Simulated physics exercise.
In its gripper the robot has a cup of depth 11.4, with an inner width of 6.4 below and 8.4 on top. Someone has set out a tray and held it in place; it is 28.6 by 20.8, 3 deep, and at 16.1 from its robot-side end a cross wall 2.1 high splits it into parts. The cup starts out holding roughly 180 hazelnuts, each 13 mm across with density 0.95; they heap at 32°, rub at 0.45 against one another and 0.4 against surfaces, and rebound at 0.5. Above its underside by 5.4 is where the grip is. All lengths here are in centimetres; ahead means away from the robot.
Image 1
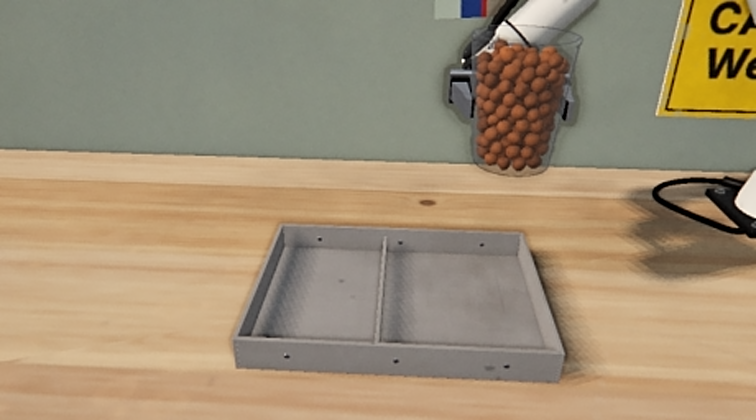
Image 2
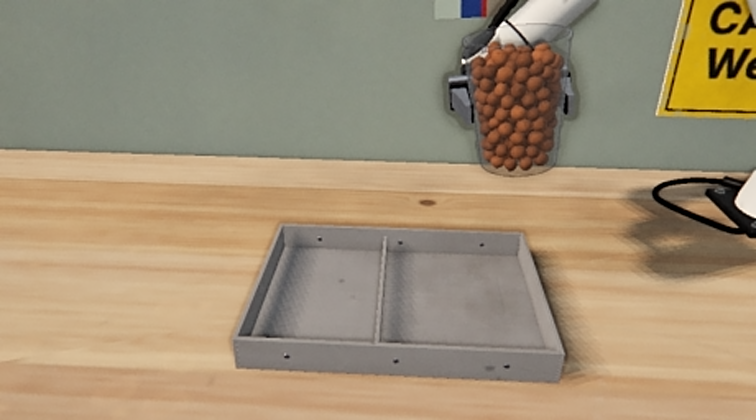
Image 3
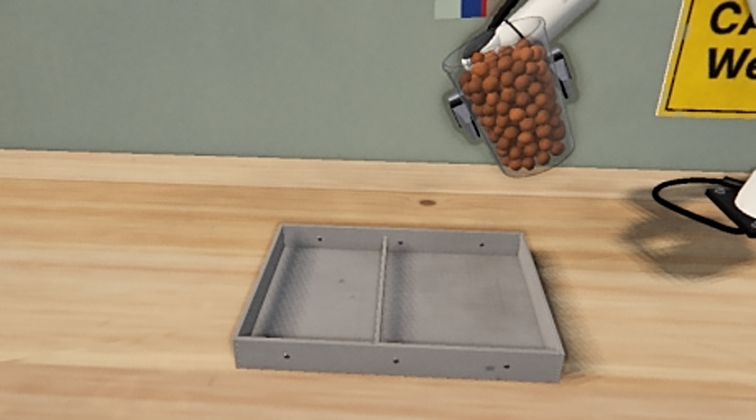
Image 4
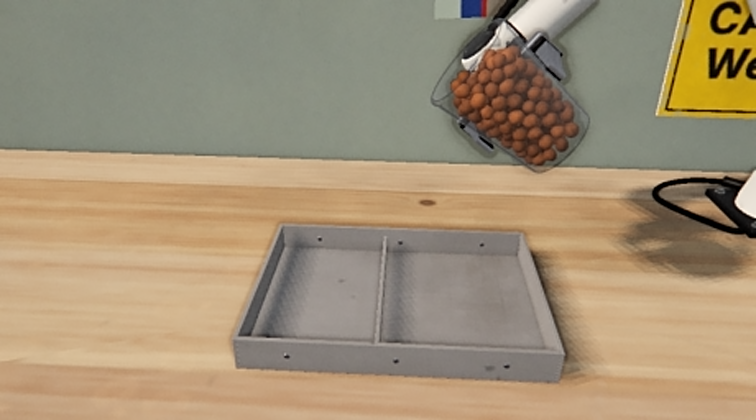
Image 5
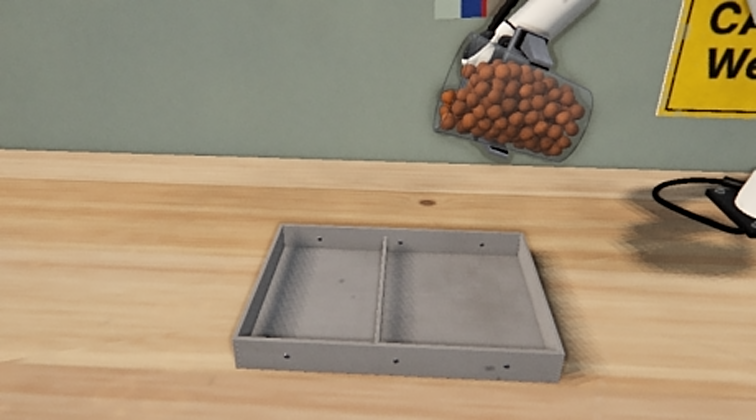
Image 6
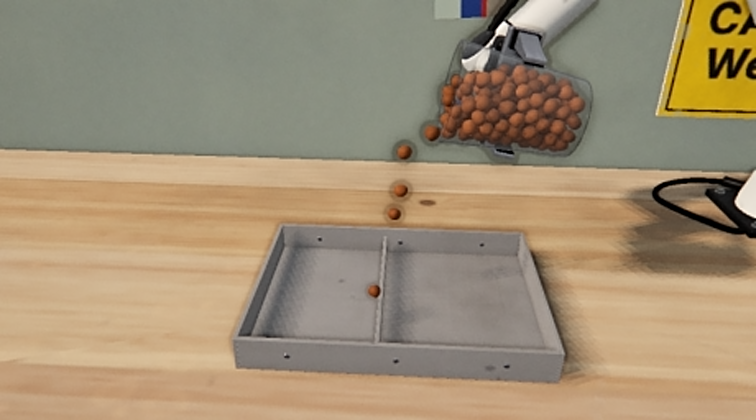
A clear cup packed with brown balls, held by a robot gripper above a gray divided tray, tilted steadily to the left until a few balls rolled out and dropped toward the tray.
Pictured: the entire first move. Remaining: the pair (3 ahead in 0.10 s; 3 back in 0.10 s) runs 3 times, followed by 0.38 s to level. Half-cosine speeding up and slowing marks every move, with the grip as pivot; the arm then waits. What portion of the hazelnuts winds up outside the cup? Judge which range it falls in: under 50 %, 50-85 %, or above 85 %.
It falls in the 50-85 % range.
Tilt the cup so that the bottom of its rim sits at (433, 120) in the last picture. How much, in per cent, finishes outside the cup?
My estimate is some 40 per cent.
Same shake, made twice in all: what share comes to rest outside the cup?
Probably about 55 in a hundred.
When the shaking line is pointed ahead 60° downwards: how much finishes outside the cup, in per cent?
About 25 per cent.
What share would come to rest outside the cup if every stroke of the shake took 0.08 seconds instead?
In that case around 65 per cent.
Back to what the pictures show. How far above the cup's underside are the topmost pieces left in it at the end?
Around 6.0 cm up.
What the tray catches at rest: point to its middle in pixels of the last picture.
Roughly at (320, 294) in the last picture.
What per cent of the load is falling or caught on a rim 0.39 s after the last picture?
Reading at that time: Some 10 per cent.
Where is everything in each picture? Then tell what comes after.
Cup middle at (518, 103), level; upper third of the load around (523, 70), from x 485 to 560, top at y 45; 184 in the cup, in the first picture.
Cup middle at (517, 103), tilted 8° forward; upper third of the load around (519, 71), from x 480 to 555, top at y 50, in the second picture.
Cup middle at (516, 103), tilted 27° forward; upper third of the load around (516, 73), from x 465 to 560, top at y 45, in the third picture.
Cup middle at (515, 104), tilted 52° forward; upper third of the load around (508, 79), from x 460 to 570, top at y 55, in the fourth picture.
Cup middle at (514, 105), tilted 71° forward; upper third of the load around (510, 86), from x 445 to 575, top at y 65, in the fifth picture.
Cup middle at (514, 106), tilted 79° forward; upper third of the load around (520, 90), from x 375 to 575, top at y 70; 180 in the cup, 1 in the far-side part, 3 in flight or on a rim, in the sixth picture.
Then, 0.39 s after the last picture, tilted 79° forward, highest piece 23 above the table; 101 in the cup, 53 in the far-side part, 12 in the robot-side part, 18 in flight or on a rim.
Then, 0.78 s after the last picture, tilted 41° forward, highest piece 25 above the table; 86 in the far-side part, 70 in the cup, 24 in the robot-side part, 3 on the table or floor, 1 in flight or on a rim.
Then, 1.18 s after the last picture, level, highest piece 22 above the table; 87 in the far-side part, 70 in the cup, 24 in the robot-side part, 3 on the table or floor.
Then, 2.23 s after the last picture, level, highest piece 22 above the table; 87 in the far-side part, 70 in the cup, 24 in the robot-side part, 3 on the table or floor.
Final count, 87 in the far-side part, 70 in the cup, 24 in the robot-side part, 3 on the table or floor. That is 62 % outside the cup.
